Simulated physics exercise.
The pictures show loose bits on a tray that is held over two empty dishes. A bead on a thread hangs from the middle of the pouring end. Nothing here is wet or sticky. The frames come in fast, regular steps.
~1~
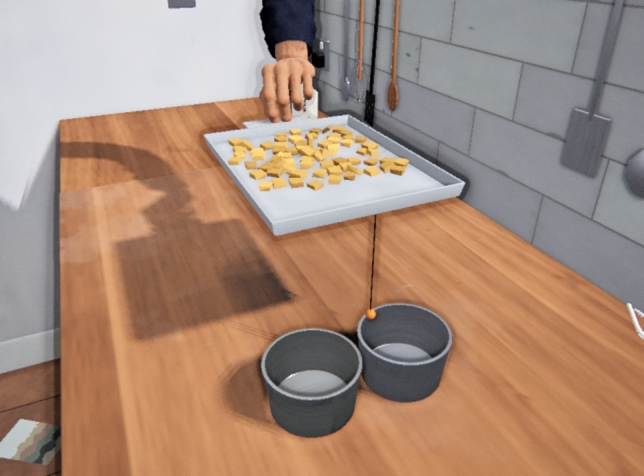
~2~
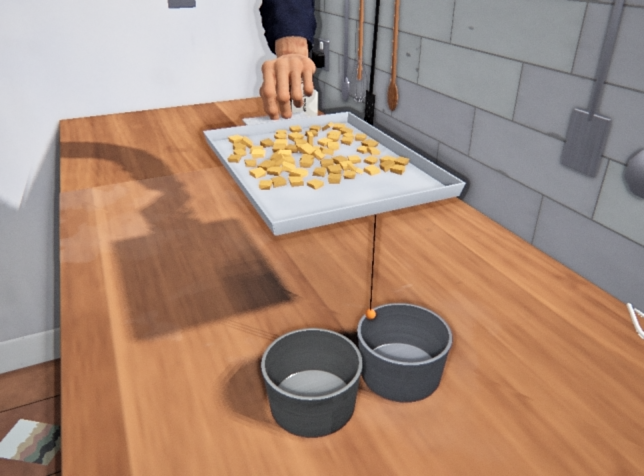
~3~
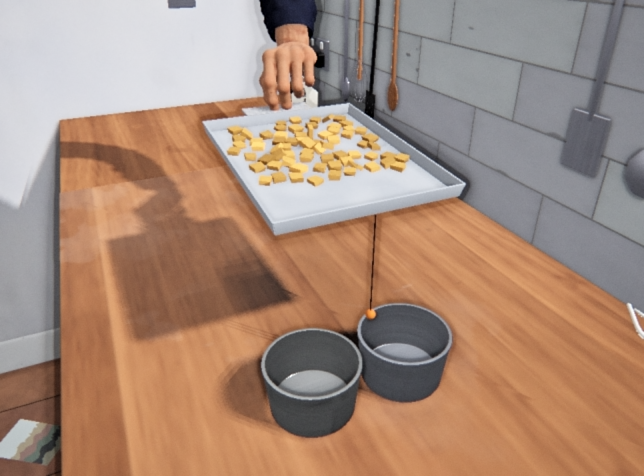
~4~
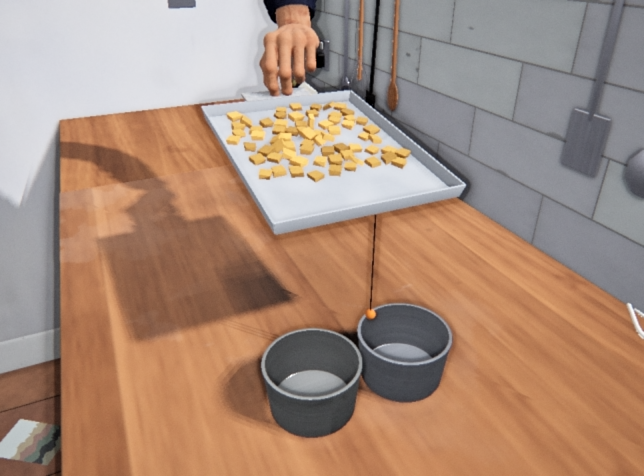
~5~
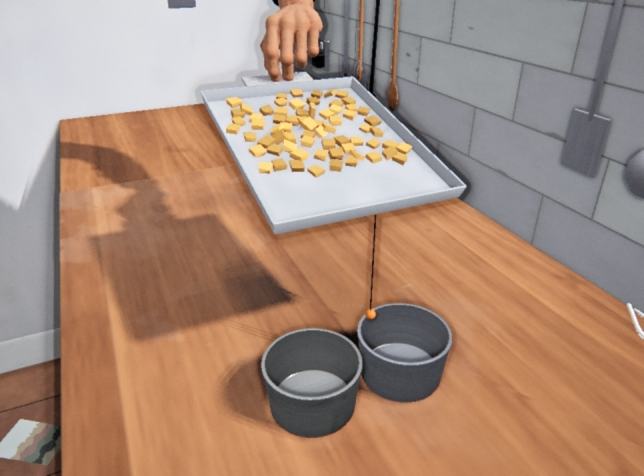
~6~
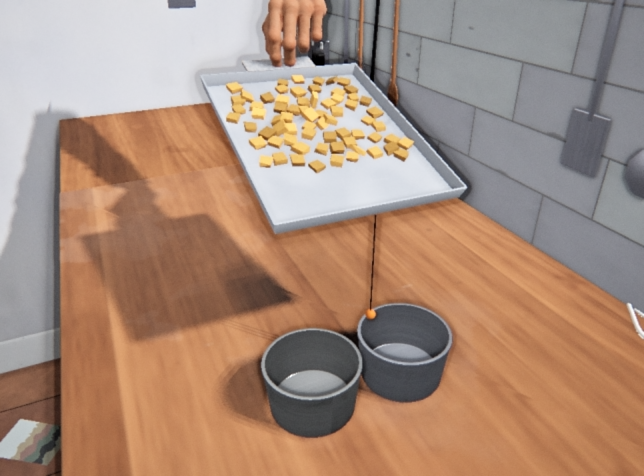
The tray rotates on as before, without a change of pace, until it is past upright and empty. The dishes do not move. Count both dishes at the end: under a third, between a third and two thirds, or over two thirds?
In the dishes lies from one third to two thirds of it.
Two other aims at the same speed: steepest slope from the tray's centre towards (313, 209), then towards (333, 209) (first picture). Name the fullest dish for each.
The first try: The dish on the left. The second: The left one.
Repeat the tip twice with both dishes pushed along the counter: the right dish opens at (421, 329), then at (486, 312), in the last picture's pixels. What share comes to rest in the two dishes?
About 60 and 50 per cent.
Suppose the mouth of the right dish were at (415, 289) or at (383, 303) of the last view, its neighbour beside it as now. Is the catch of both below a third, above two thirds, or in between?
In turn: Under a third; under a third.
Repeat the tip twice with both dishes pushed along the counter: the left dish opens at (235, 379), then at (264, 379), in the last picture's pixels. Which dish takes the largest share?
First the right-hand dish, then the right dish.
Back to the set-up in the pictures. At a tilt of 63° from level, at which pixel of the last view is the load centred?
At about (381, 176).
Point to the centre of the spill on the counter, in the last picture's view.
Around (476, 410).
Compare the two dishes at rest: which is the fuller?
That is the right one.
Shortly afterwards, tray tipped steeply; all but a few on the tray; only a few in the air.
Next, tray tipped past a quarter turn; near two thirds on the tray; only a few in the right dish; a little outside both; near a quarter in the air.
Some moments later, tray tipped past a quarter turn; a little in the left dish; near a third in the right dish; near half outside both.
In the end, tray tipped past a quarter turn; a little in the left dish; near a third in the right dish; near half outside both.
